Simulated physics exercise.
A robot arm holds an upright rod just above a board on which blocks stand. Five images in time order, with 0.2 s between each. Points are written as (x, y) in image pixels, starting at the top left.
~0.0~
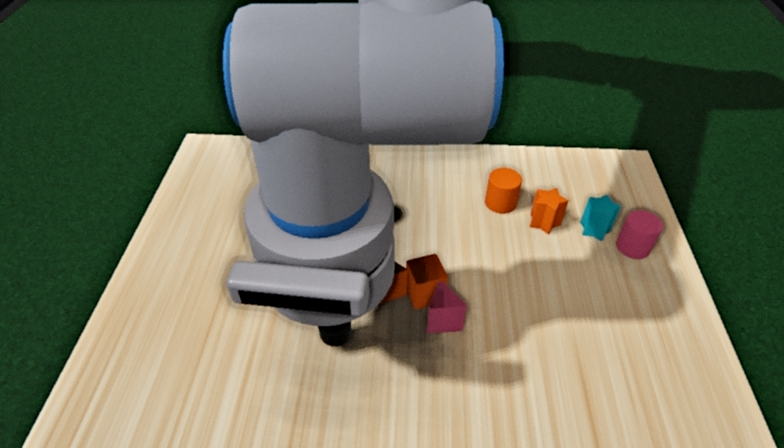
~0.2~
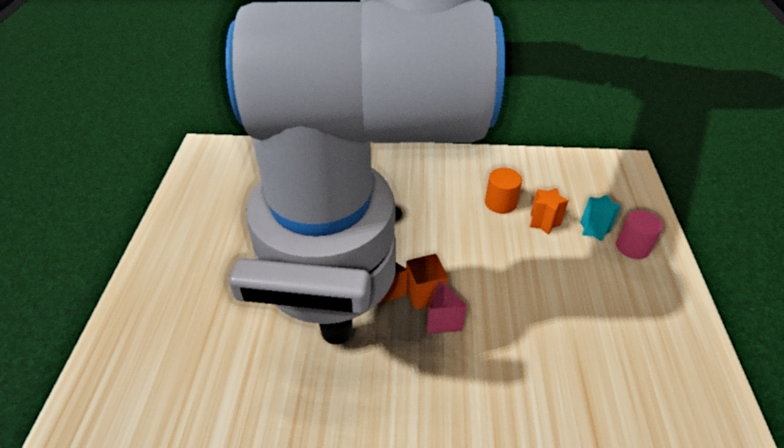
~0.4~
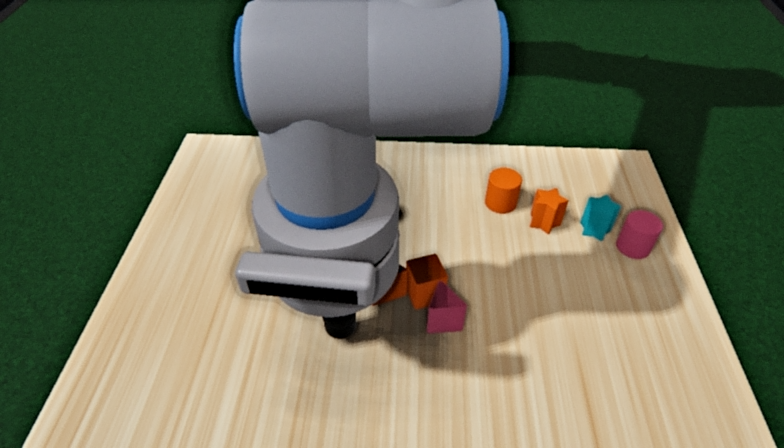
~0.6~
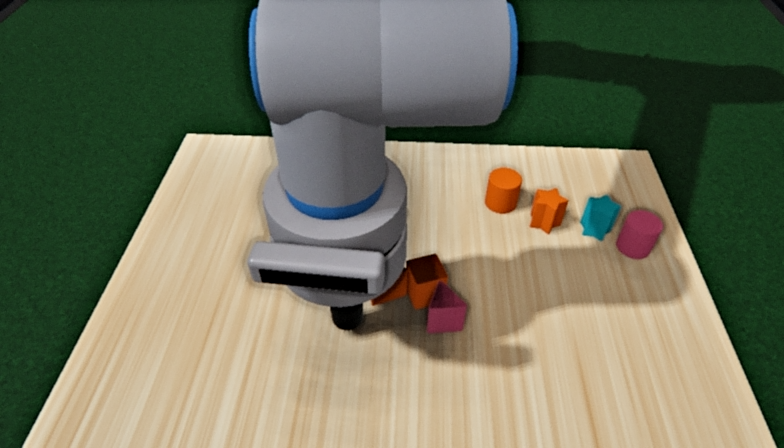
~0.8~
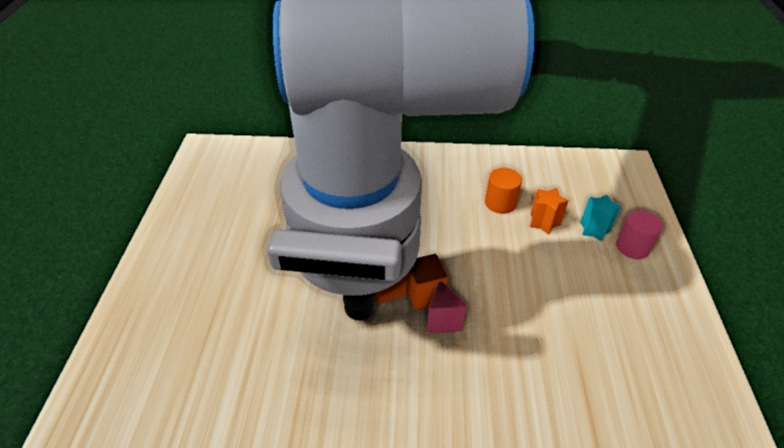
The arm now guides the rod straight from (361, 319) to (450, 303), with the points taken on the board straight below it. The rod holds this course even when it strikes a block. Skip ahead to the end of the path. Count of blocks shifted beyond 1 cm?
Answer: Two blocks.
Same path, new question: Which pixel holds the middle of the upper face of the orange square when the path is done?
Somewhere near (452, 253).
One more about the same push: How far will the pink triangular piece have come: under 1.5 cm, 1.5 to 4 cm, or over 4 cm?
Final distance: 1.5 to 4 cm.
Halfway along, rod (407, 300); orange square (431, 266).
At the end, rod (452, 293); orange triangular piece not moved; orange square (452, 253), turned 80° anticlockwise; pink triangular piece (466, 300), turned 55° clockwise.
